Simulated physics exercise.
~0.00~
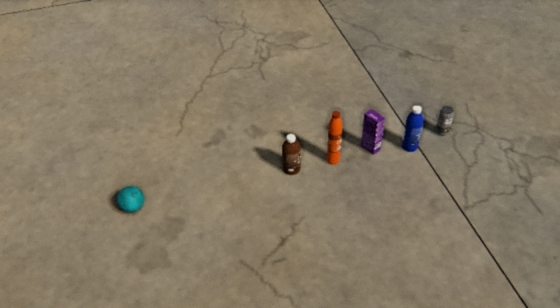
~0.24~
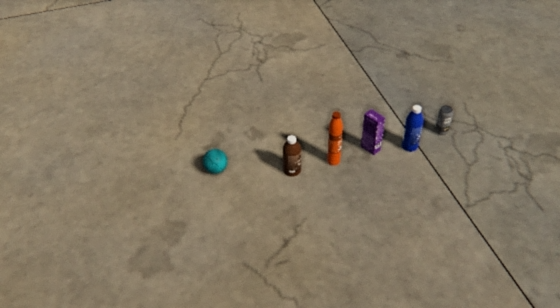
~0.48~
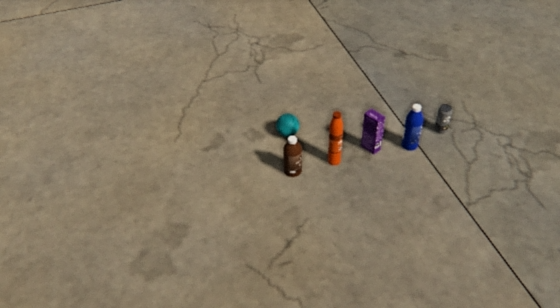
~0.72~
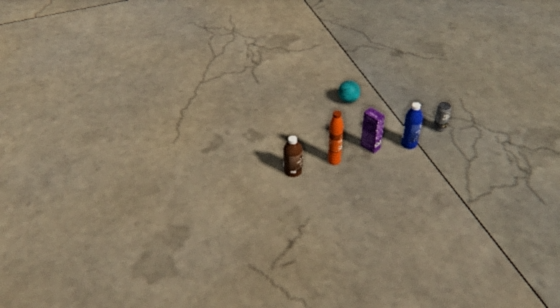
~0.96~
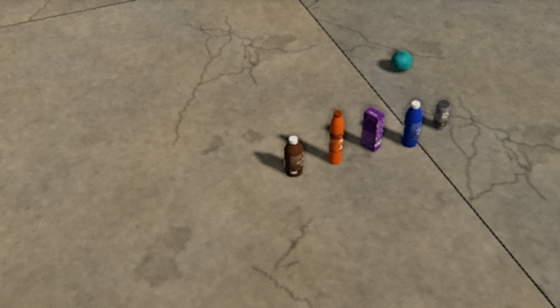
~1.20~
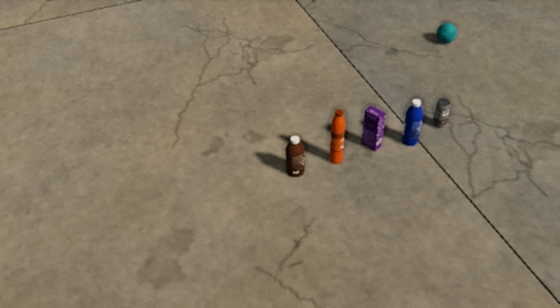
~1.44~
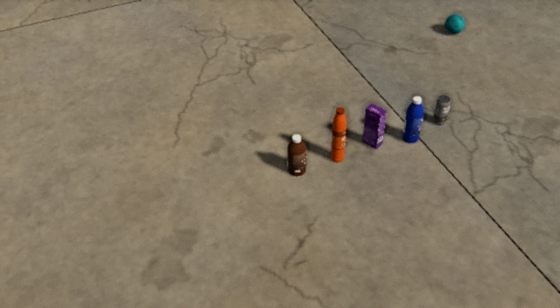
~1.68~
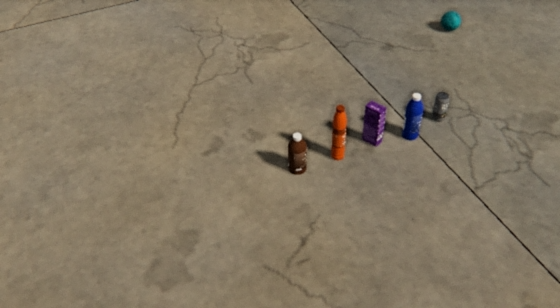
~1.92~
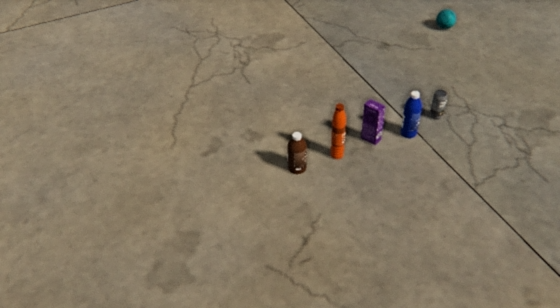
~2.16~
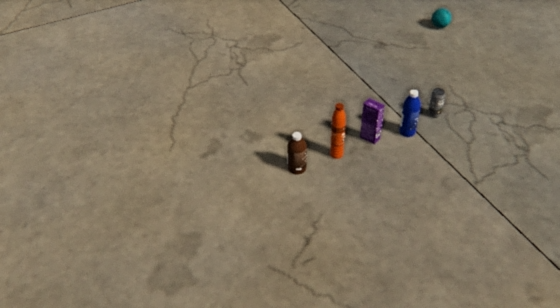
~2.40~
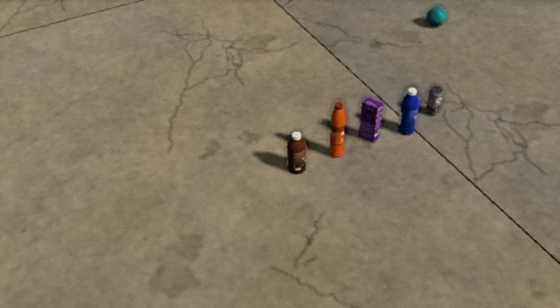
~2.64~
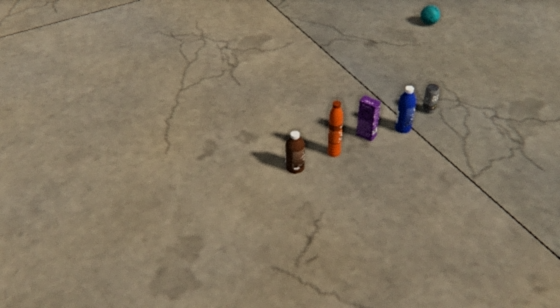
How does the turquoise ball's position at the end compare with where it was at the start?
At the start the turquoise ball is on the left, nearer the viewer than the bottles. By the end it is at the far upper right, beyond the row of items.
